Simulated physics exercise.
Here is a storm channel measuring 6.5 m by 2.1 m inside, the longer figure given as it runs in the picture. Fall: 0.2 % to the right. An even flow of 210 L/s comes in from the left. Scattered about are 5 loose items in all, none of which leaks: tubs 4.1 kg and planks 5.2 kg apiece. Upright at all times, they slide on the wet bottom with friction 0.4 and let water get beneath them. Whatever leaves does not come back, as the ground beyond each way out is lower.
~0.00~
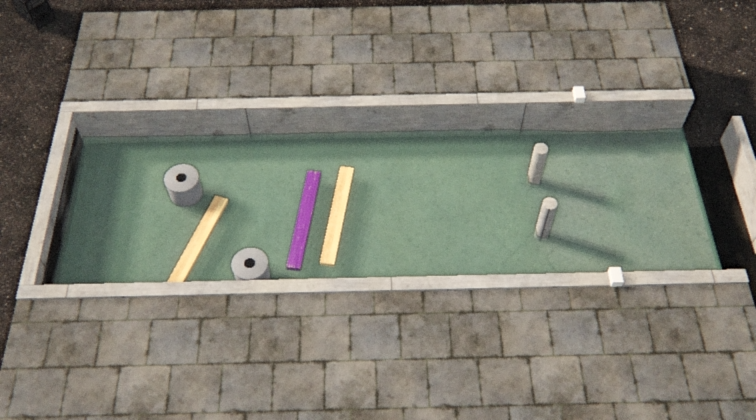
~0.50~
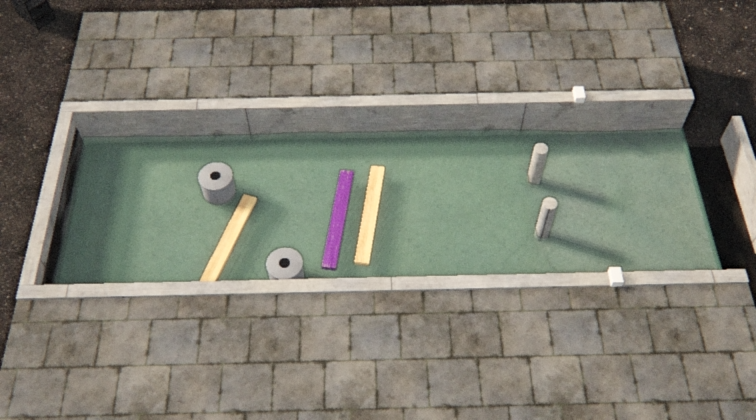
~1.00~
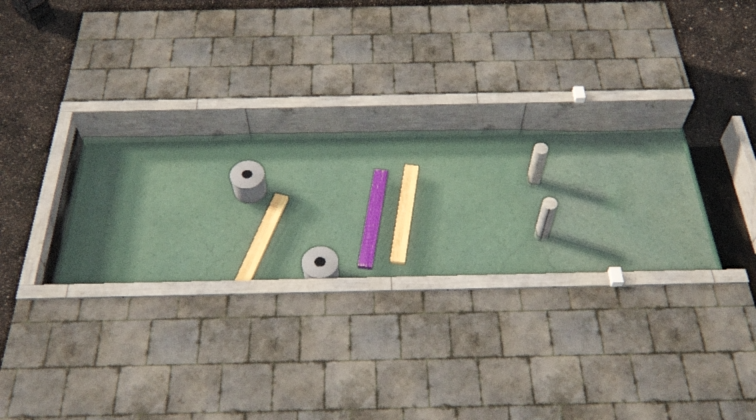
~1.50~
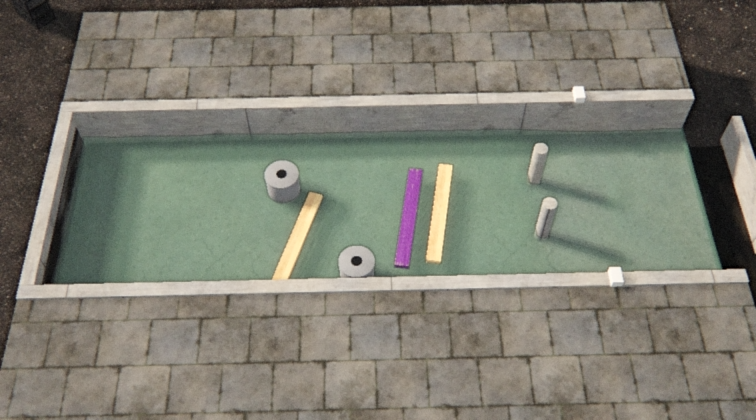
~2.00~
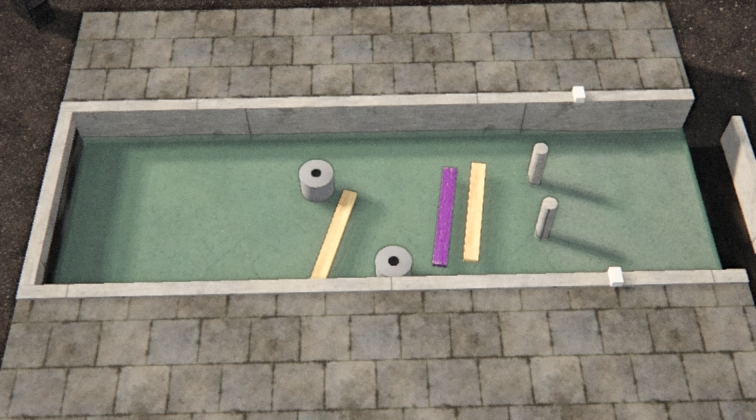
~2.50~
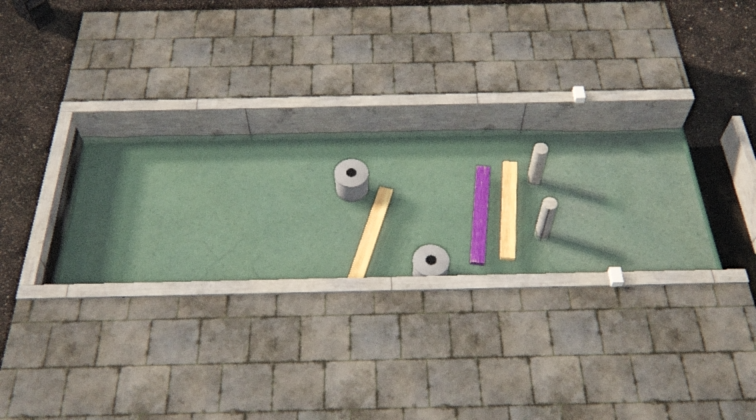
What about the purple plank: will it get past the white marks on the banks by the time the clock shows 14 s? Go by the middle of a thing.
Looks like it won't do it in time.
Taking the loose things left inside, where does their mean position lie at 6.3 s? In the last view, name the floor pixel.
Close to pixel (501, 209).
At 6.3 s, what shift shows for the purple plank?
Roughly 200 cm.
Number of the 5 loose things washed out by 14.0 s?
Tally so far: 2.
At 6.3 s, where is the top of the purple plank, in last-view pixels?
Its top ends up at around (514, 211).
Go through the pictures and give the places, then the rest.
In the first picture, the purple plank at (304, 218), afloat; about 1840 L in view; 0 of 5 have shifted.
In the second picture, the purple plank at (338, 217), afloat, 35 cm from its start; 15 cm deep round most things; 5 of 5 have shifted.
In the third picture, the purple plank at (374, 216), afloat, 71 cm from its start; 15 cm deep round most things; 5 of 5 have shifted.
In the fourth picture, the purple plank at (409, 216), afloat, 108 cm from its start; about 1830 L in view; 5 of 5 have shifted.
In the fifth picture, the purple plank at (445, 214), afloat, 145 cm from its start; about 1830 L in view; 5 of 5 have shifted.
In the sixth picture, the purple plank at (481, 213), afloat, 182 cm from its start; 15 cm deep round most things; 5 of 5 have shifted.
After 3.5 s the purple plank is near (514, 210), 2.2 m from its start, afloat; 0 of 5 are over the mark; 5 afloat.
After 6.3 s the purple plank is near (514, 211), 2.2 m from its start, afloat; 1 of 5 are over the mark; 4 afloat.
After 10.0 s the purple plank is near (514, 211), 2.2 m from its start, afloat; 2 of 5 are over the mark; 3 afloat.
After 14.0 s the purple plank is near (514, 211), 2.2 m from its start, afloat; 2 of 5 are over the mark; 3 afloat.
